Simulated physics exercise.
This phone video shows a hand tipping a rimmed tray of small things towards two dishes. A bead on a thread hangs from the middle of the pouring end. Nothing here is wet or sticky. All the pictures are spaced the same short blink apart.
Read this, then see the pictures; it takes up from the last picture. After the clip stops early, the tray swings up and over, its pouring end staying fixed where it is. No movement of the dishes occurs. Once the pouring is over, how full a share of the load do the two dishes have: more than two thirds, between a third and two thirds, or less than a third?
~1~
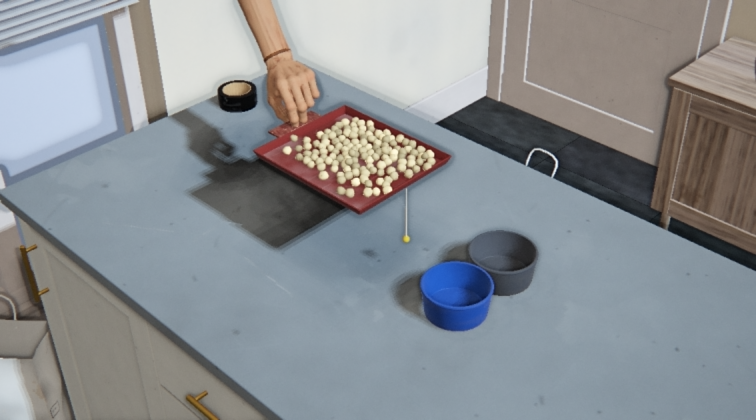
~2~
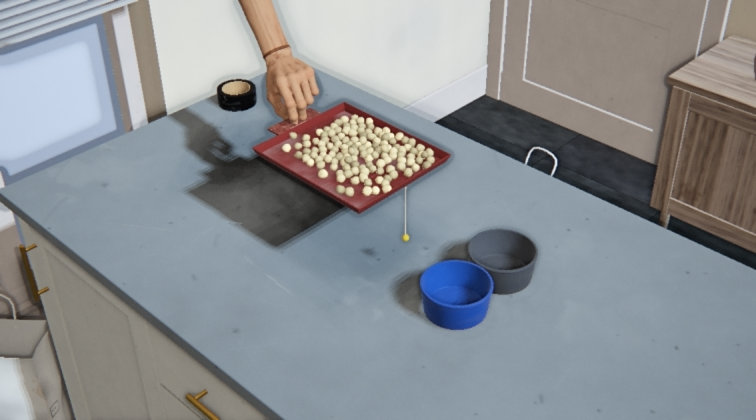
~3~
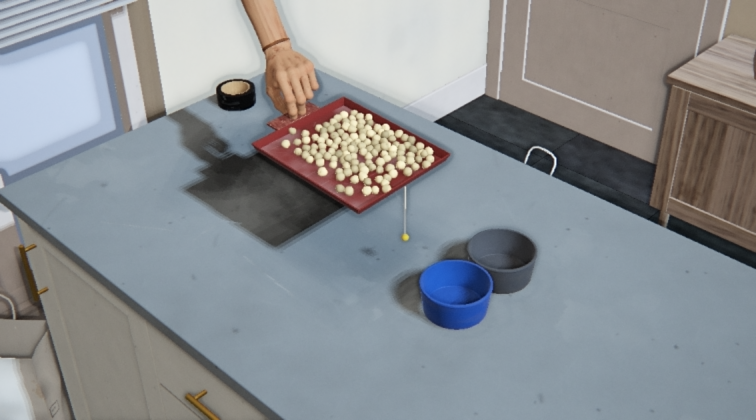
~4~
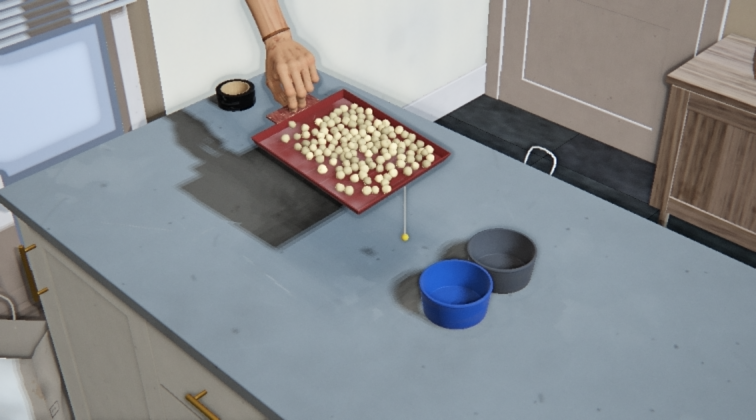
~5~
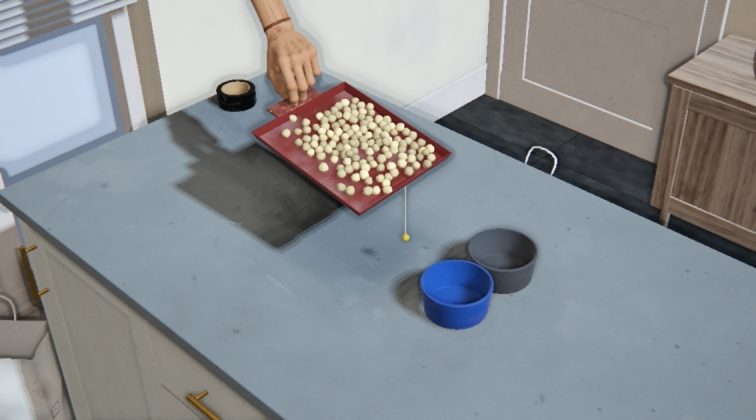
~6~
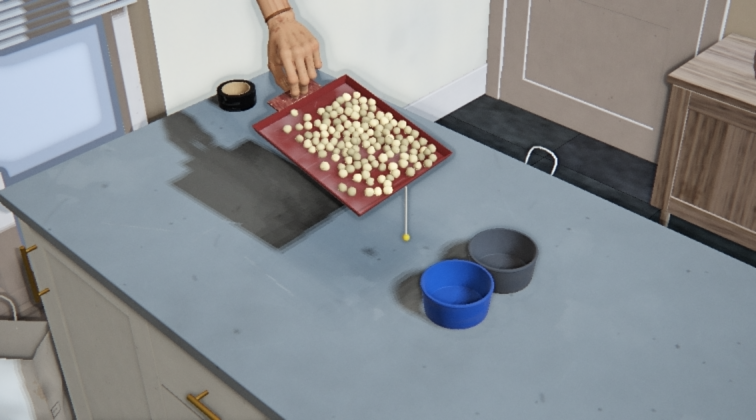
Under one part in three.
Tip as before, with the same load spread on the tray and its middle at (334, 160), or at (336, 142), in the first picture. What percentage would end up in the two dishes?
It comes to about 0 per cent the first time and about 0 per cent the second.
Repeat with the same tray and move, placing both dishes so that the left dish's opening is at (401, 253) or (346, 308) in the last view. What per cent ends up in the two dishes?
It would be near 30 per cent first and near 70 per cent second.
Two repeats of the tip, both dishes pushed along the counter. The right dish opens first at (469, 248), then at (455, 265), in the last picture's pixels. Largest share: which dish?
Run 1: The one on the left side. Run 2: The one on the right side.
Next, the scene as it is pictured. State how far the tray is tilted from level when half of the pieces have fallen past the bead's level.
Around 75° at that moment.
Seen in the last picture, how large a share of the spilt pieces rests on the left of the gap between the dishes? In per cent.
That would be roughly 100 per cent.
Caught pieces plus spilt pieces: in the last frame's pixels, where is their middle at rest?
I'd mark it at roughly (390, 303).
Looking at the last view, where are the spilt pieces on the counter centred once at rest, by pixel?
About (390, 303) in the last picture.
Soon after the last picture, tray tipped steeply; most on the tray; a small part outside both; a small part in the air.
A little later, tray tipped right over; a stray few in the left dish; nearly all outside both; a small part in the air.
Later still, tray tipped past a quarter turn; a stray few in the left dish; nearly all outside both.
At rest, tray tipped past a quarter turn; a stray few in the left dish; none in the right dish; nearly all outside both.
